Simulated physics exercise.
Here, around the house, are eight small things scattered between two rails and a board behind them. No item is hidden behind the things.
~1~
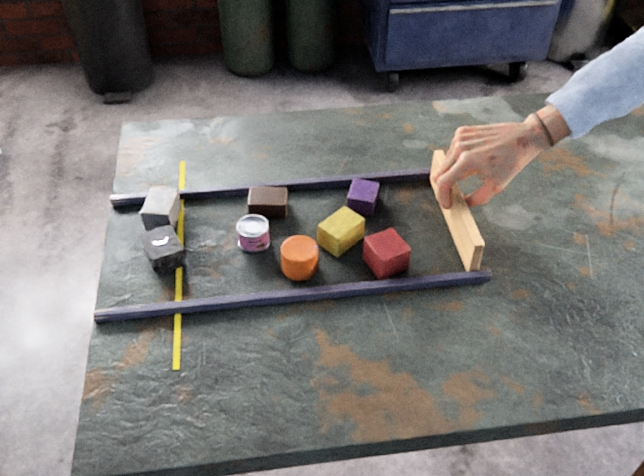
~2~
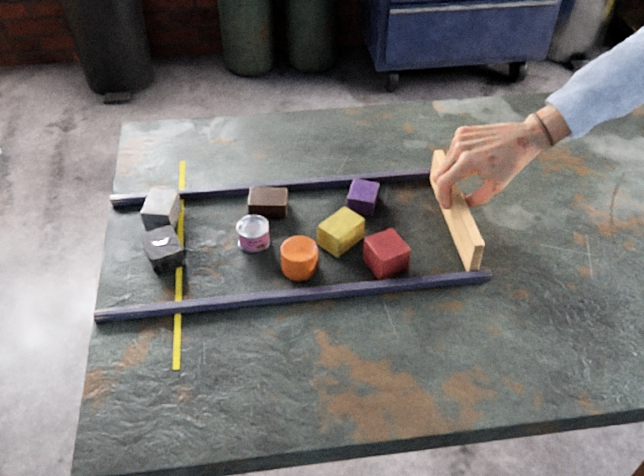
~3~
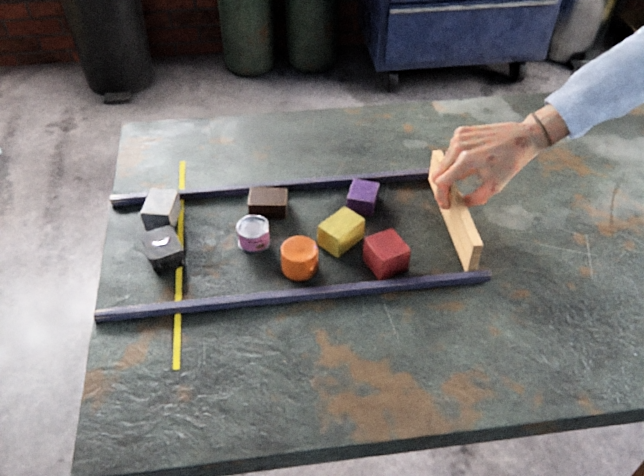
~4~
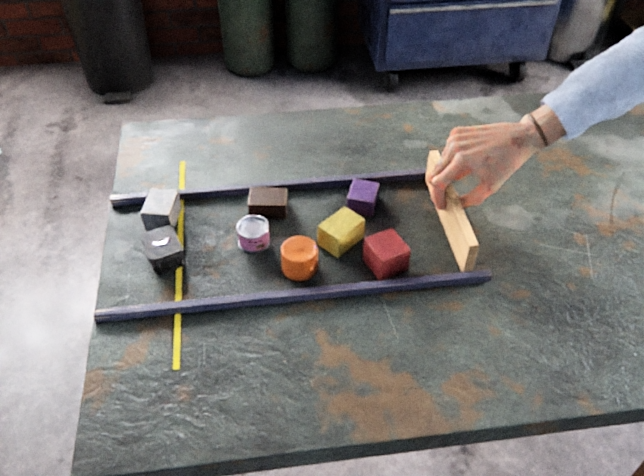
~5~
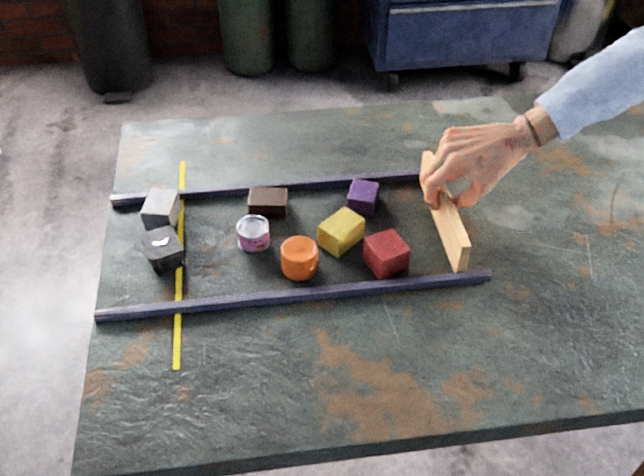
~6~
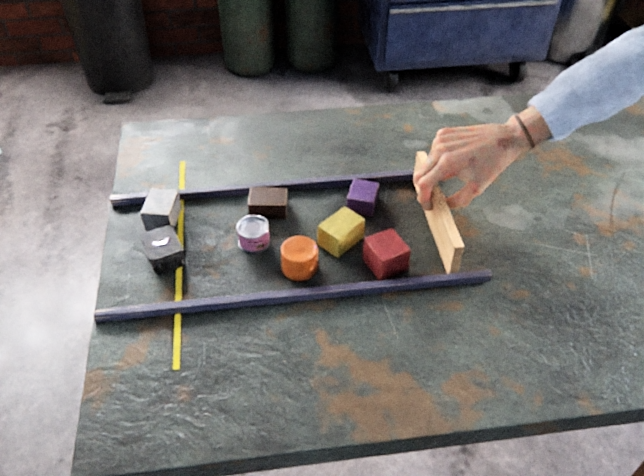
Wooden board held by a hand sliding slightly left between two rails, with small coloured blocks and round items staying still.
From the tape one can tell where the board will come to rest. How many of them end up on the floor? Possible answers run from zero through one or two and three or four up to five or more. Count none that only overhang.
Most likely a single one or a pair will drop off.
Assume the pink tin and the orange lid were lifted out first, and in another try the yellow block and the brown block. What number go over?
The number fallen is 1, and in the other try 0.
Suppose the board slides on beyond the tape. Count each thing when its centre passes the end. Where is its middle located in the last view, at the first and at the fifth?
The first one at (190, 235), the next at (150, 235).
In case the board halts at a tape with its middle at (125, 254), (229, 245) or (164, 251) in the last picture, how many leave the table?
Try by try, 5, 0 and 2.
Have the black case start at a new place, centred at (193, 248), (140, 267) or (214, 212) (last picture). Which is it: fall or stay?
In the given order it drops away, drops away and drops away.
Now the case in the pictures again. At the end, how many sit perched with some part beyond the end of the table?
So the number is 0.
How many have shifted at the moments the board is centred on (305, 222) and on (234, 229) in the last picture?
The counts are 6 and 8.
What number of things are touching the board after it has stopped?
It's touching 3 at the end.
Early on, none off yet; grey block at rest near (162, 211); black case at rest near (163, 250); pink tin at rest near (253, 234).
Finally, the number that fall off is one or two; lost, black case and grey block.
